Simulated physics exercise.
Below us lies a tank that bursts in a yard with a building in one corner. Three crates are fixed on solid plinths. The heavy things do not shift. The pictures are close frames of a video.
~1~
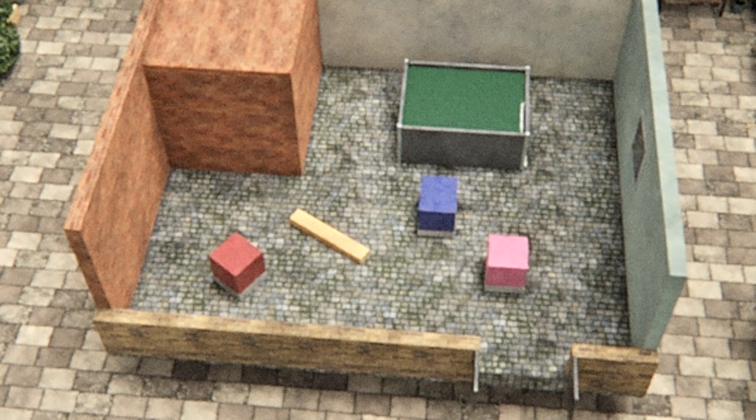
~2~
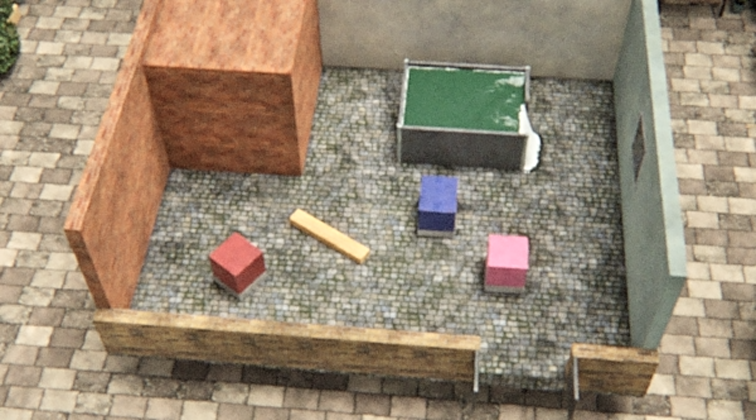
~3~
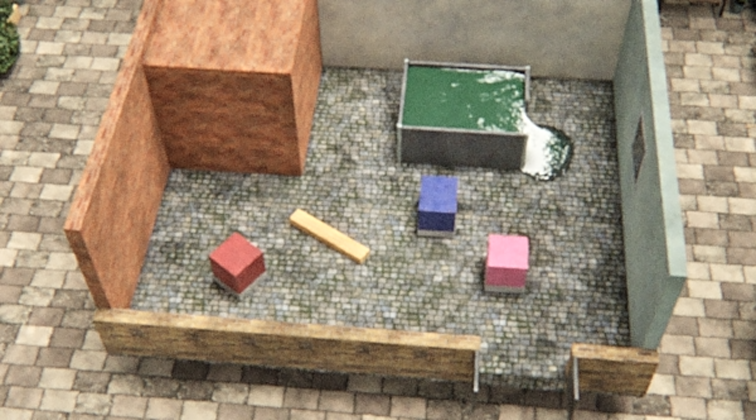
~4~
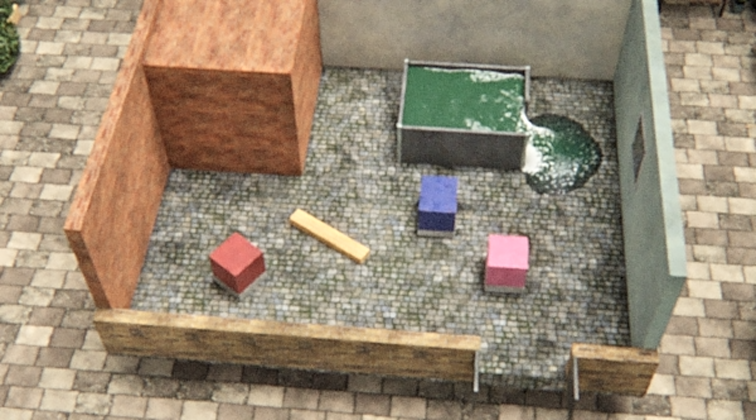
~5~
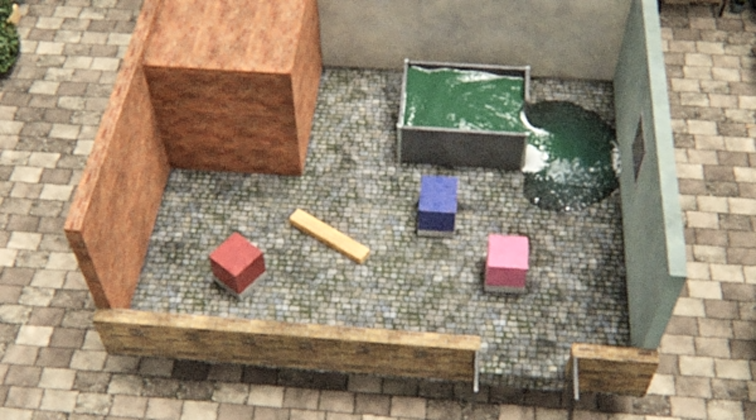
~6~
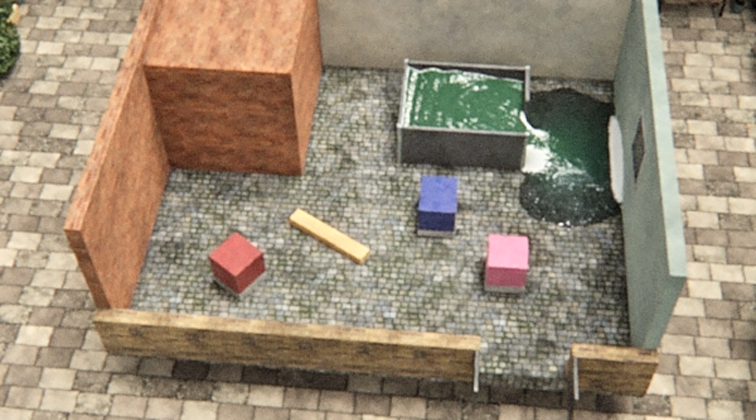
Green water pours through a gap in the right side of a grey tank at the back of a walled, cobbled yard, seen from high above by a still camera. A big rust-coloured block fills the back left corner, with red, blue and pink cubes and a pale beam on the ground. The foaming water spreads rightward in a dark, widening pool and splashes white against the right wall.
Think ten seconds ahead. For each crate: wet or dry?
The pink crate escapes dry; the red crate escapes dry; the blue crate escapes dry.
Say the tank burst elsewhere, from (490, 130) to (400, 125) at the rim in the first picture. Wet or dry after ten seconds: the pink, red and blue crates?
One by one: Pink takes water; red takes water; blue is topped.
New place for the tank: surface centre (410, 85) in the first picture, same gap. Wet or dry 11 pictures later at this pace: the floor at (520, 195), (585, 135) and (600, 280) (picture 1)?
In that order: Covered, wet, covered.
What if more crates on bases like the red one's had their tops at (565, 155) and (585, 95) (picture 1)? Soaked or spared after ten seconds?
One after the other: Is topped, takes water.
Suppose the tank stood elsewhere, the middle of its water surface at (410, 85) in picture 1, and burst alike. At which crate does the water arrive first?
That is the one in pink.
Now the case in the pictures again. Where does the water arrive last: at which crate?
Last comes the red-painted one.
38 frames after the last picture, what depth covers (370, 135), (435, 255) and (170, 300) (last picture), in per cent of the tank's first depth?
In turn 2, 2 and 0 in a hundred.
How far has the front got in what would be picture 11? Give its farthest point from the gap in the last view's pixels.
Around (621, 312).
A moment on, water covers 15 % of the floor; the pink crate not reached, the red crate not reached, the blue crate not reached.
Next, water covers 25 % of the floor; the pink crate water round its plinth, the red crate not reached, the blue crate not reached.
Then, water covers 35 % of the floor; the pink crate water round its plinth, the red crate not reached, the blue crate not reached.
Later, water covers 70 % of the floor; the pink crate water round its plinth, the red crate water round its plinth, the blue crate water round its plinth.
In the end, water covers 90 % of the floor; the pink crate stayed above the water, the red crate stayed above the water, the blue crate stayed above the water.
